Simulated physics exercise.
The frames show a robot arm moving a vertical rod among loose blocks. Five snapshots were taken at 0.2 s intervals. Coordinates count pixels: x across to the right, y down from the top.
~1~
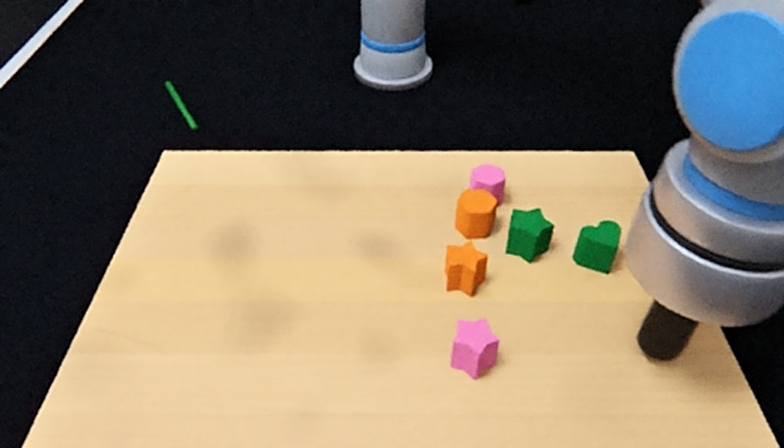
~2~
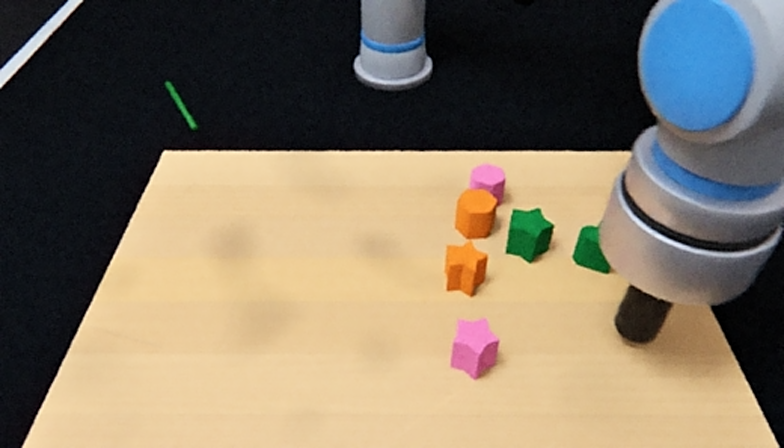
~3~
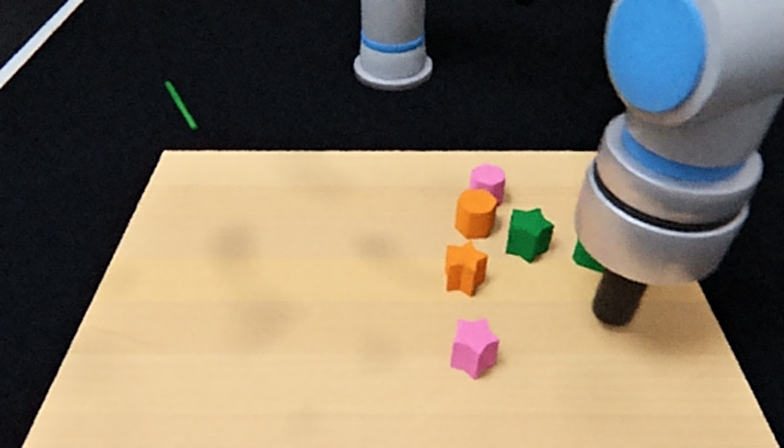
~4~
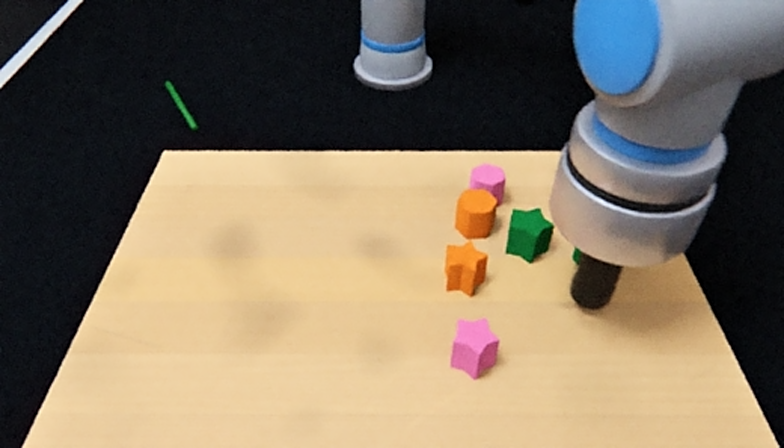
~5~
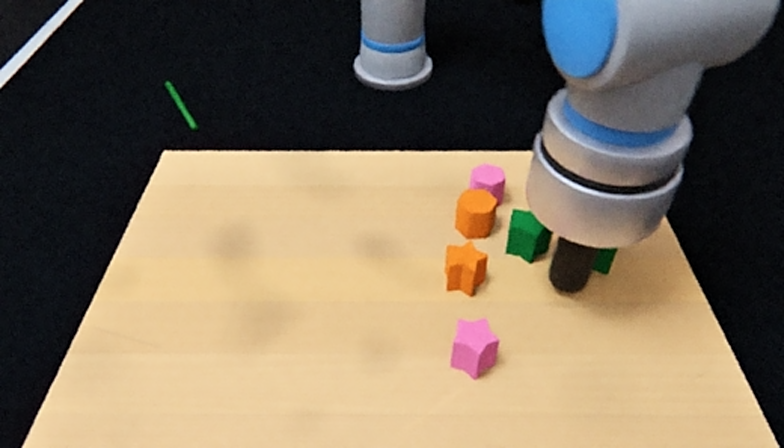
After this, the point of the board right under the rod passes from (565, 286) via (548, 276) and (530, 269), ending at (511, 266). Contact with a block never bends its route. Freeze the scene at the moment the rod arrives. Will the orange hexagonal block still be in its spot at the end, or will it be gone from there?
By the time the path is finished, it has hardly shifted at all.
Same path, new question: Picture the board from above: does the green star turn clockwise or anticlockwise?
It rotates clockwise.
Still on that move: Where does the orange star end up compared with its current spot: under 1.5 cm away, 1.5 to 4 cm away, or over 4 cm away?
Goes under 1.5 cm.
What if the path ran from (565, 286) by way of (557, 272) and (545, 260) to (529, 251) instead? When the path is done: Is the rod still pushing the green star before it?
Yes, it checks out.
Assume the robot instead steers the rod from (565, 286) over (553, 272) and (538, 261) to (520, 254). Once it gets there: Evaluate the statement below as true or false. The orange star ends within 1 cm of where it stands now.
It is true.
What follows on the original path. Halfway along, rod (541, 265); green star (528, 218).
At the end, rod (512, 259); orange star still; orange hexagonal block still; green star (521, 214), turned 50° clockwise.
